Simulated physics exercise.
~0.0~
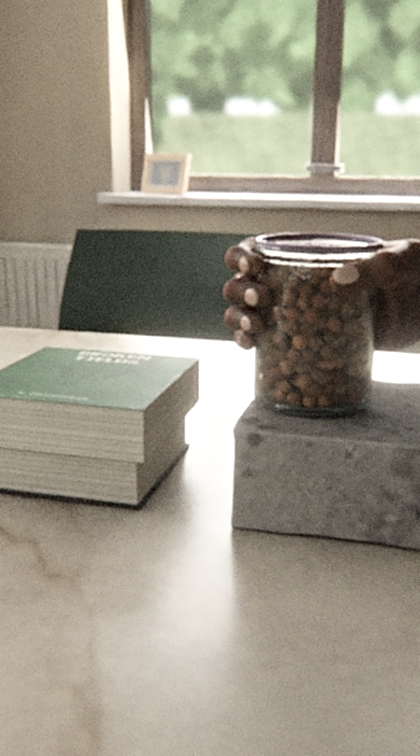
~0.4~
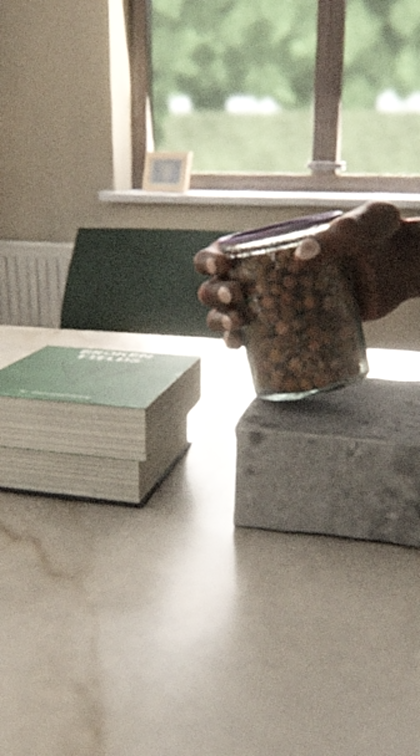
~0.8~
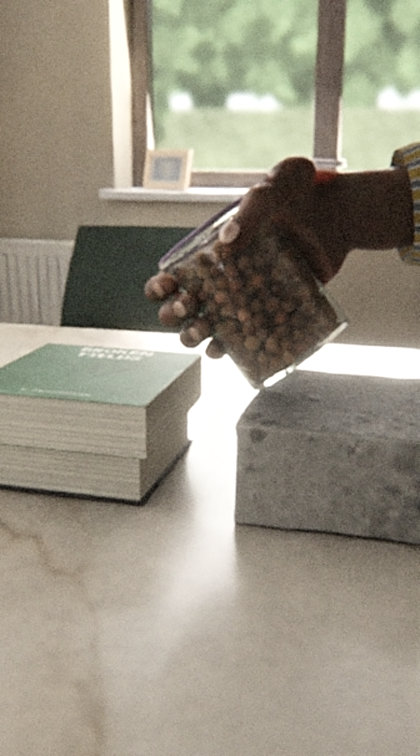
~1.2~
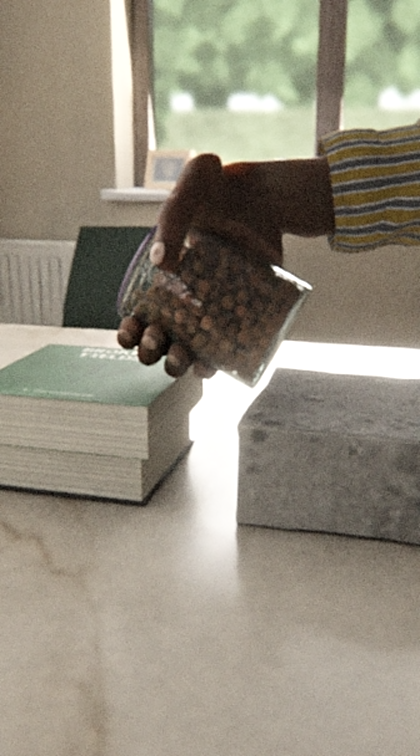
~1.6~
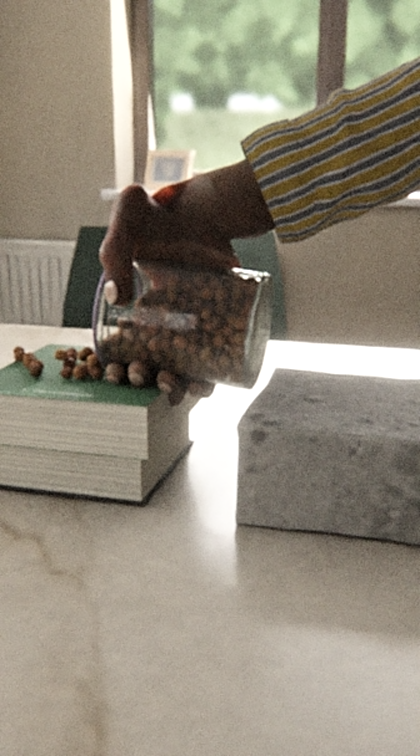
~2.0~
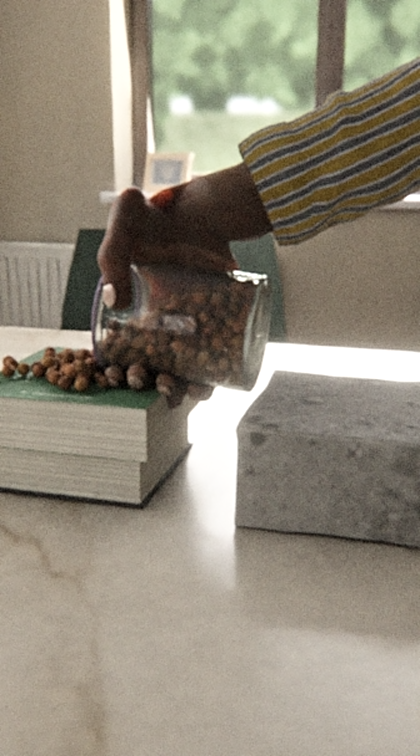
An open glass jar full of small brown balls was lifted off a grey block by a hand, carried left while tipping onto its side, and held over a stack of green-covered books, where some of the balls spilled onto the top cover.
